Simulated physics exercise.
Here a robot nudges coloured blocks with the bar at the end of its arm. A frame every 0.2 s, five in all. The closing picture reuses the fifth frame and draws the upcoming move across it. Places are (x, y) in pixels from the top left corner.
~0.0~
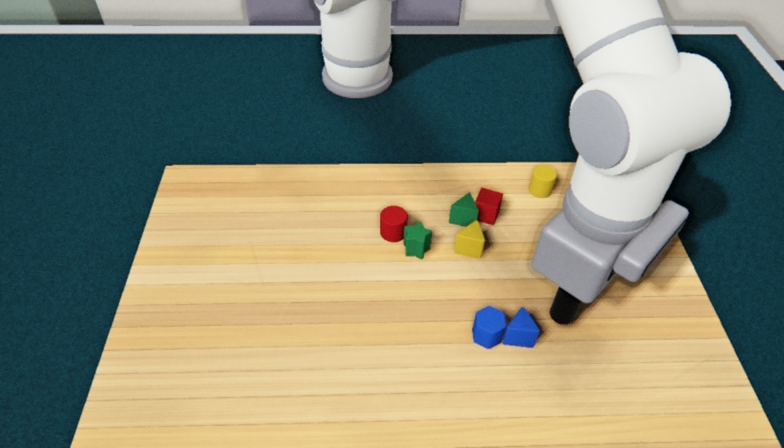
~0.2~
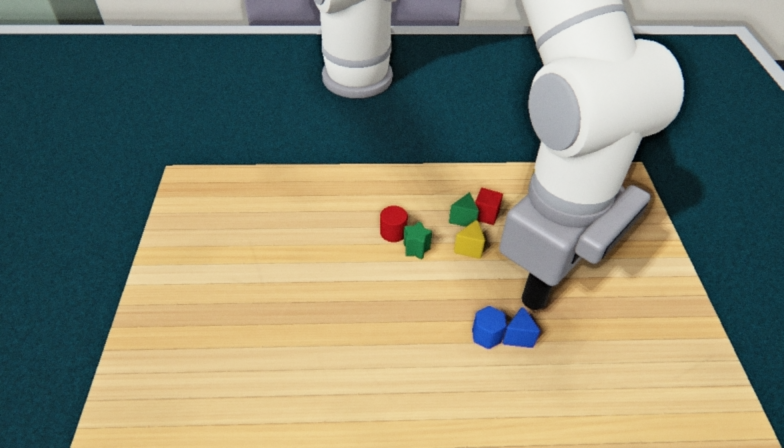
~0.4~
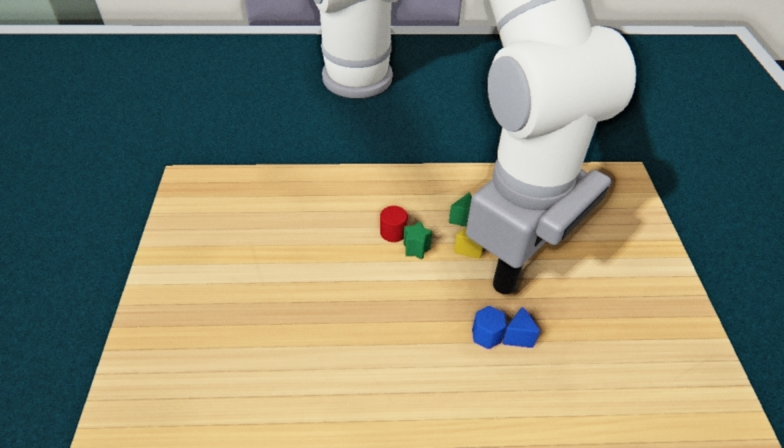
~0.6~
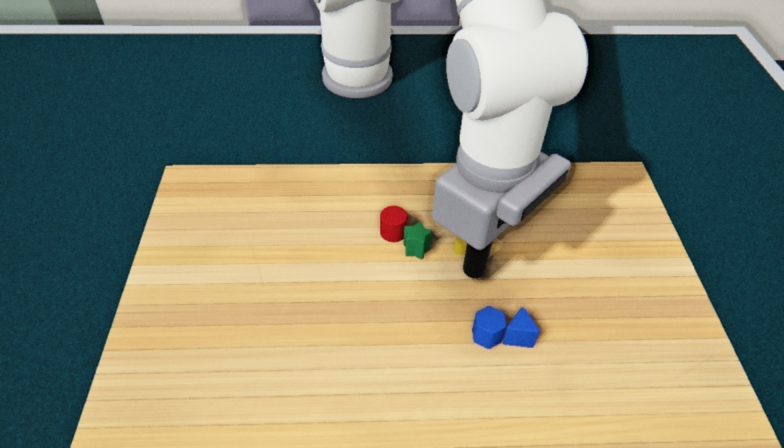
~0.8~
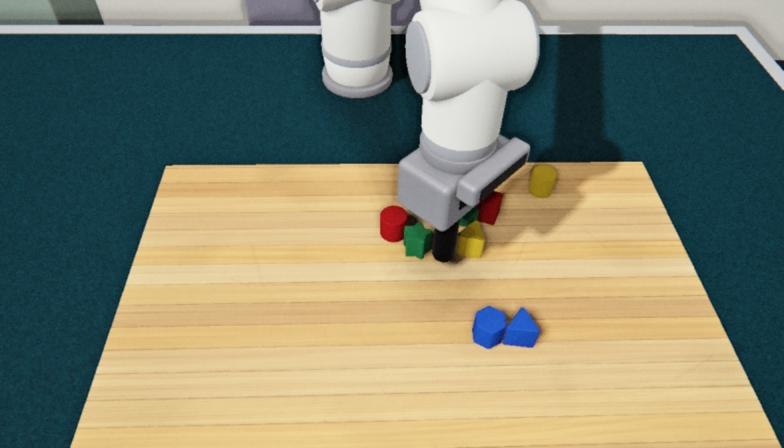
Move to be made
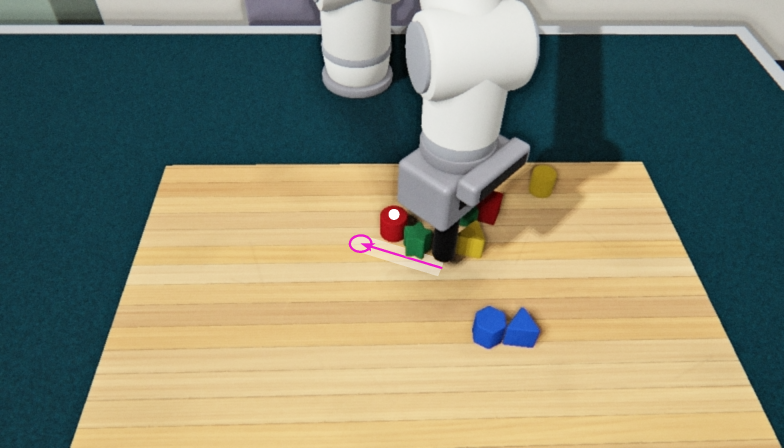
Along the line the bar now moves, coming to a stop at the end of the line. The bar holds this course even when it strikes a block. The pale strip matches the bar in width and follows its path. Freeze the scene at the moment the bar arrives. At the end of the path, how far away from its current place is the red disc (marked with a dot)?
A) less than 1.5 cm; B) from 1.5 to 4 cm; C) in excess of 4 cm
Option B.
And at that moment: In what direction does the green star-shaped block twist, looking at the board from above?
From the top: Clockwise.
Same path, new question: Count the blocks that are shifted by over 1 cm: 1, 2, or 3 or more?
Count: Two.
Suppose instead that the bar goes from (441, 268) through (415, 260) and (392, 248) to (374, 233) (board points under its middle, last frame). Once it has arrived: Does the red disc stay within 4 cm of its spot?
In short: No.
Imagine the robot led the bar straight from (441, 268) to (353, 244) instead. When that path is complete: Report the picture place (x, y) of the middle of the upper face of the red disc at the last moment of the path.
Put as a pixel place, it's (389, 202).
Path on the board, from (441, 268) directly to (361, 243); the dot is on the red disc.
What follows on the original path. One third of the way, bar at (414, 247); red disc at (393, 211); green star-shaped block at (410, 226), turned 50° clockwise.
Two thirds of the way, bar at (387, 238); red disc at (387, 201); green star-shaped block at (396, 219), turned 80° clockwise.
At the end, bar at (360, 230); red disc at (387, 200); green star-shaped block at (392, 219), turned 105° clockwise; yellow triangle in place.
